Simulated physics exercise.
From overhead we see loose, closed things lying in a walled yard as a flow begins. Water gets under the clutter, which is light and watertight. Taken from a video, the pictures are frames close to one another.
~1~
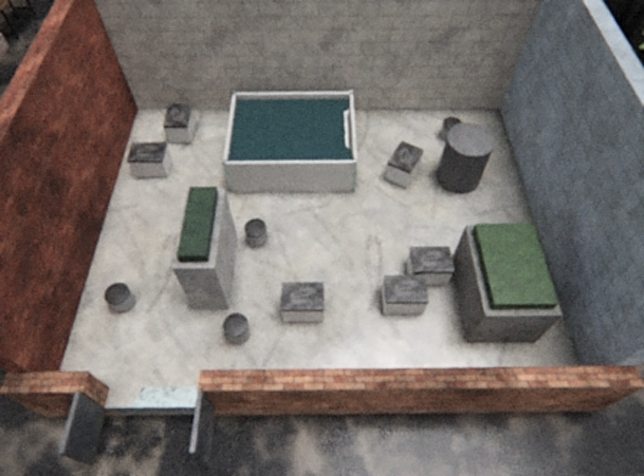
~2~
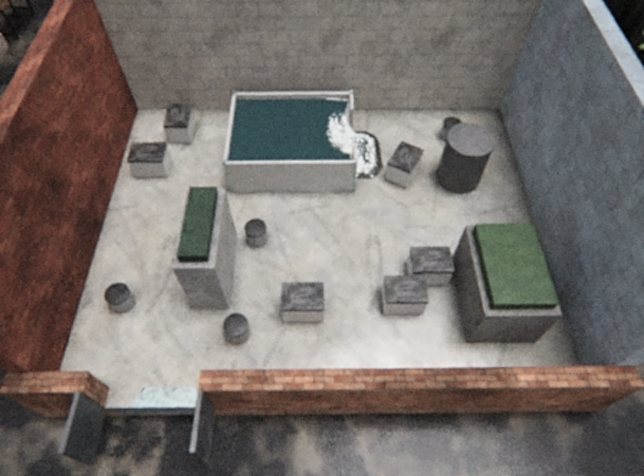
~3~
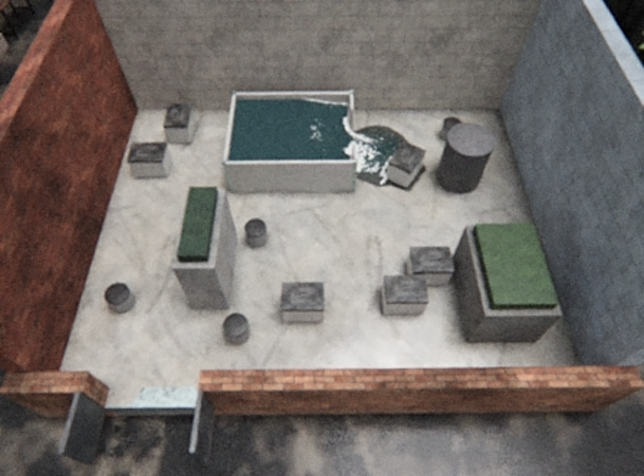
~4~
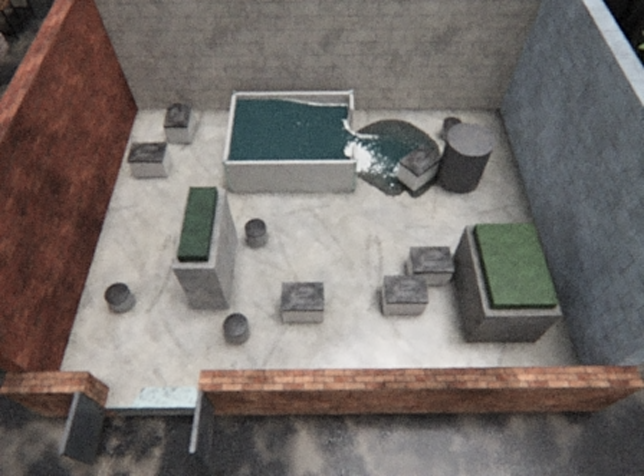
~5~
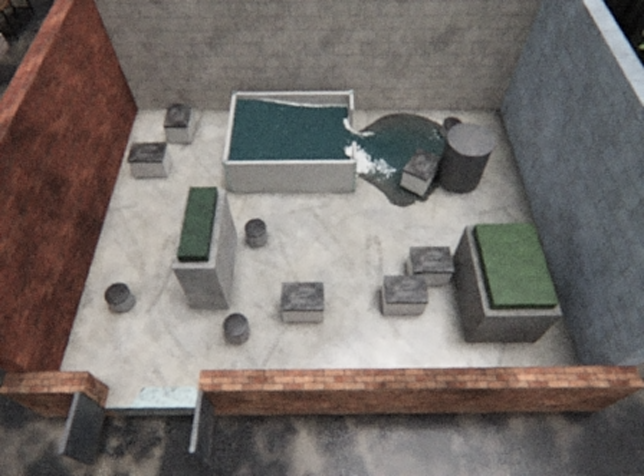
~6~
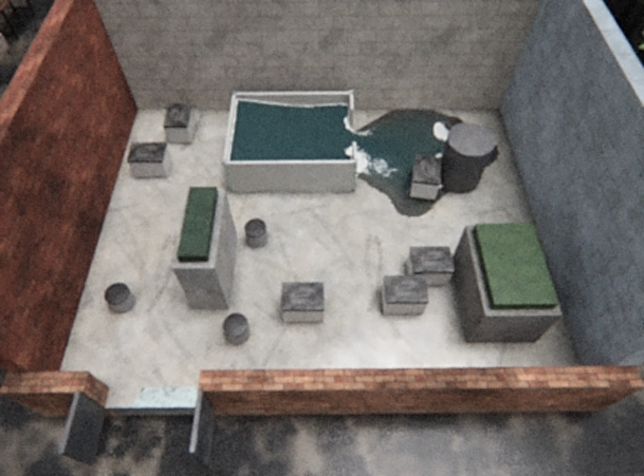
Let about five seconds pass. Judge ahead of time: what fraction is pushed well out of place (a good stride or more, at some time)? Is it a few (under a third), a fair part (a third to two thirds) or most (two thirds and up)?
A fair part.
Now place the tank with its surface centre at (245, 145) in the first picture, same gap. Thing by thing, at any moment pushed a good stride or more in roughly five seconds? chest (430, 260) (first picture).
As for that object: Went the full length.
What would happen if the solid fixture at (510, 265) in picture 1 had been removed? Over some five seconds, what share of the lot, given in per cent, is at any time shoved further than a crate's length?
I'd say near 20 out of every hundred.
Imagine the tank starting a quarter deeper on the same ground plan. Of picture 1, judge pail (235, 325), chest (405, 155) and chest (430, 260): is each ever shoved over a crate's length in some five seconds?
Going through them, I'd say never got there, then got there, then got there.
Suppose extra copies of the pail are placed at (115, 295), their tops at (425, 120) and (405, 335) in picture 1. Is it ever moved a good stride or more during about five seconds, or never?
Going one by one, I'd say gets shoved clear for the first and not displaced that far for the second.
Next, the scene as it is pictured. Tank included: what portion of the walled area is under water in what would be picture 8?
My guess is around 25 per cent.
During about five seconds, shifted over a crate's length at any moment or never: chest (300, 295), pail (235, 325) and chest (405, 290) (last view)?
Outcome, each in turn - never cleared it / never cleared it / passed the mark.
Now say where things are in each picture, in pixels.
The first picture shows a chest at (406, 156), on the bottom; a pail at (453, 123), on the bottom; 0 of 10 have shifted.
The second picture shows a chest at (406, 156), on the bottom; a pail at (453, 123), on the bottom; 0 of 10 have shifted.
The third picture shows a chest at (407, 156), on the bottom; a pail at (453, 123), on the bottom; 0 of 10 have shifted.
The fourth picture shows a chest at (421, 159), on the bottom, close to its start; a pail at (453, 123), on the bottom; 1 of 10 have shifted.
The fifth picture shows a chest at (423, 163) rests on the ground, close to its start; a pail at (453, 123), on the bottom; 1 of 10 have shifted.
The sixth picture shows a chest at (428, 169), on the bottom, a stride from its start; a pail at (454, 122), on the bottom; 1 of 10 have shifted.
A moment on, 1 of 10 are well off their spots; 0 afloat.
Next, 2 of 10 are well off their spots; 2 afloat.
Later, 2 of 10 are well off their spots; 2 afloat.
In the end, 4 of 10 are well off their spots, and 4 have been at some point; 3 afloat.
